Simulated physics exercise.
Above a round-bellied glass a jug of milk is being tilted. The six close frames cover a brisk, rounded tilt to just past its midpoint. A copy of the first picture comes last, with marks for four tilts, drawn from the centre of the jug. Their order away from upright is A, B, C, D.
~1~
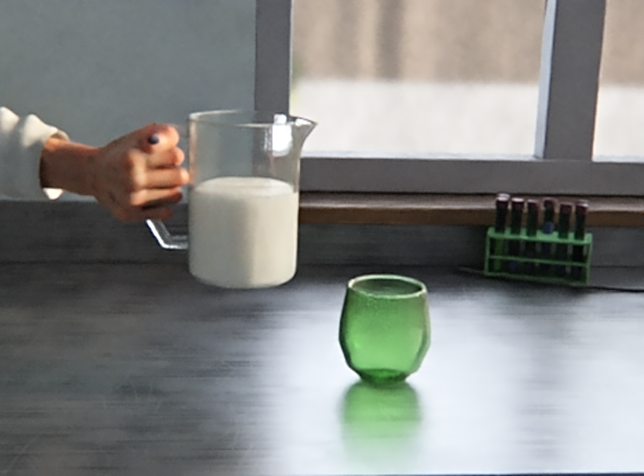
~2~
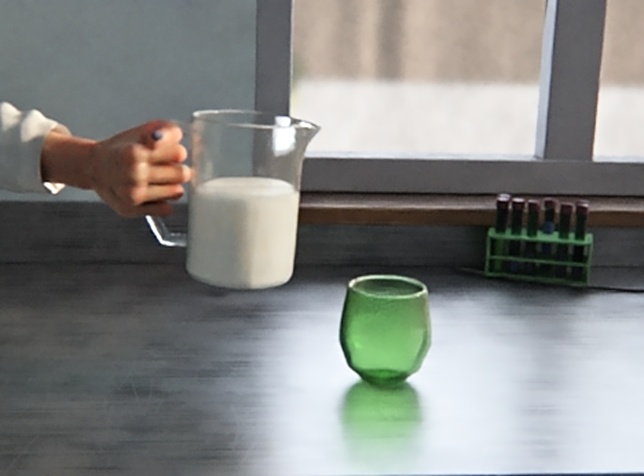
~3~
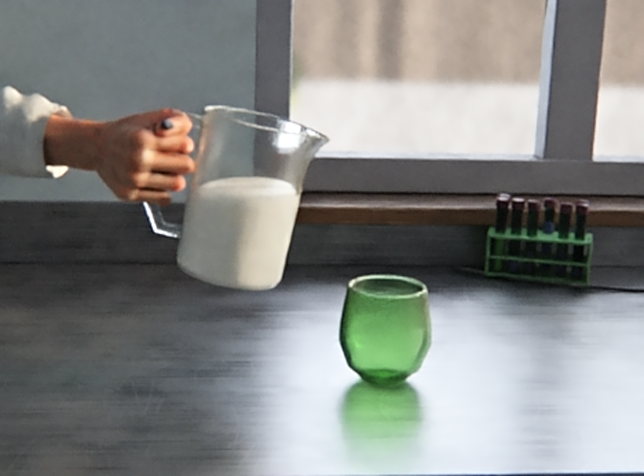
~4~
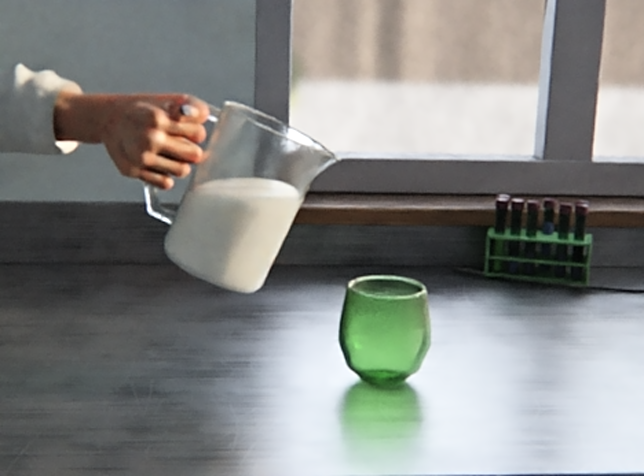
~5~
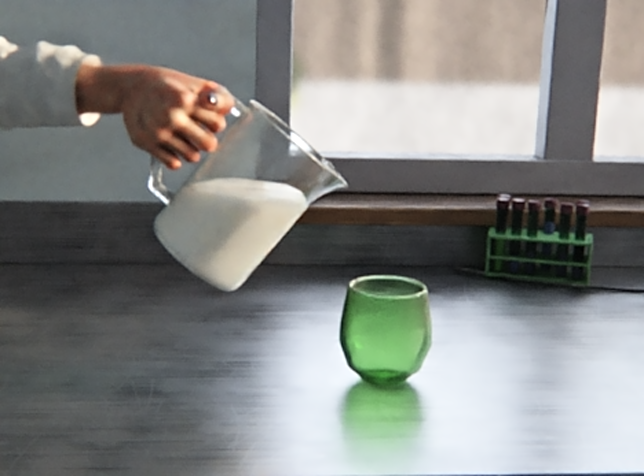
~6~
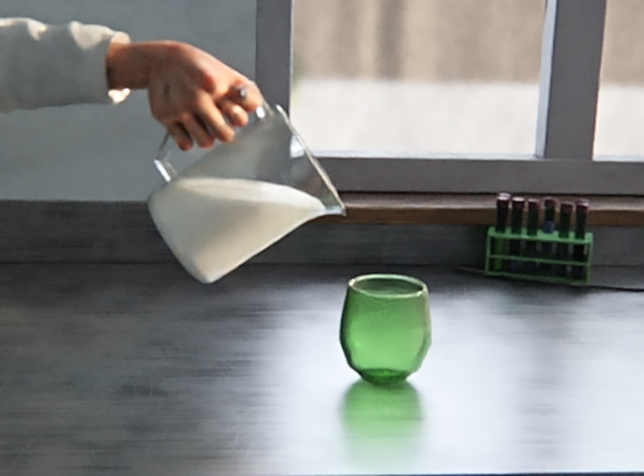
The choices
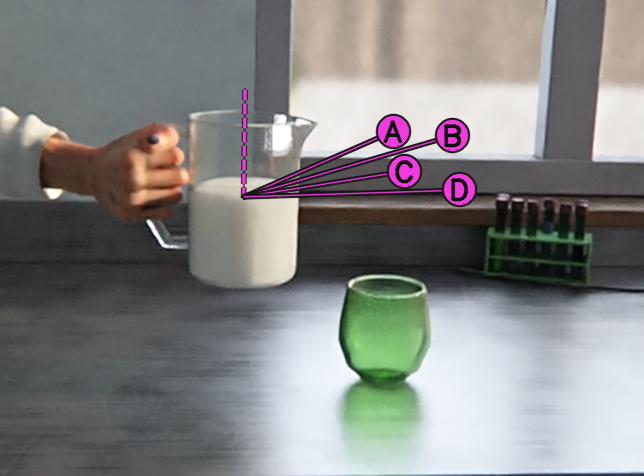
A hand steadily tilts a clear jug of milk rightward above a green glass.
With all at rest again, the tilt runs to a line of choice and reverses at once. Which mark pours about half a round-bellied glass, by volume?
Mark B.
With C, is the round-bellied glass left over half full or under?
Over.
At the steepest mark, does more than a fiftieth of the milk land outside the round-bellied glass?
Yes, it does.
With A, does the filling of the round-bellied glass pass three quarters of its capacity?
No.
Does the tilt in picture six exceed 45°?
Yes, it does.
On the marked copy, A at (377, 138); B at (436, 140); C at (387, 174); D at (442, 190).
For mark A, the round-bellied glass ends with about 27 % of what it can hold.
For mark B, the round-bellied glass ends with about 50 % of what it can hold.
For mark C, the round-bellied glass ends with about 72 % of what it can hold.
For mark D, the round-bellied glass ends with about 81 % of what it can hold; 10 % of the milk is spilt.
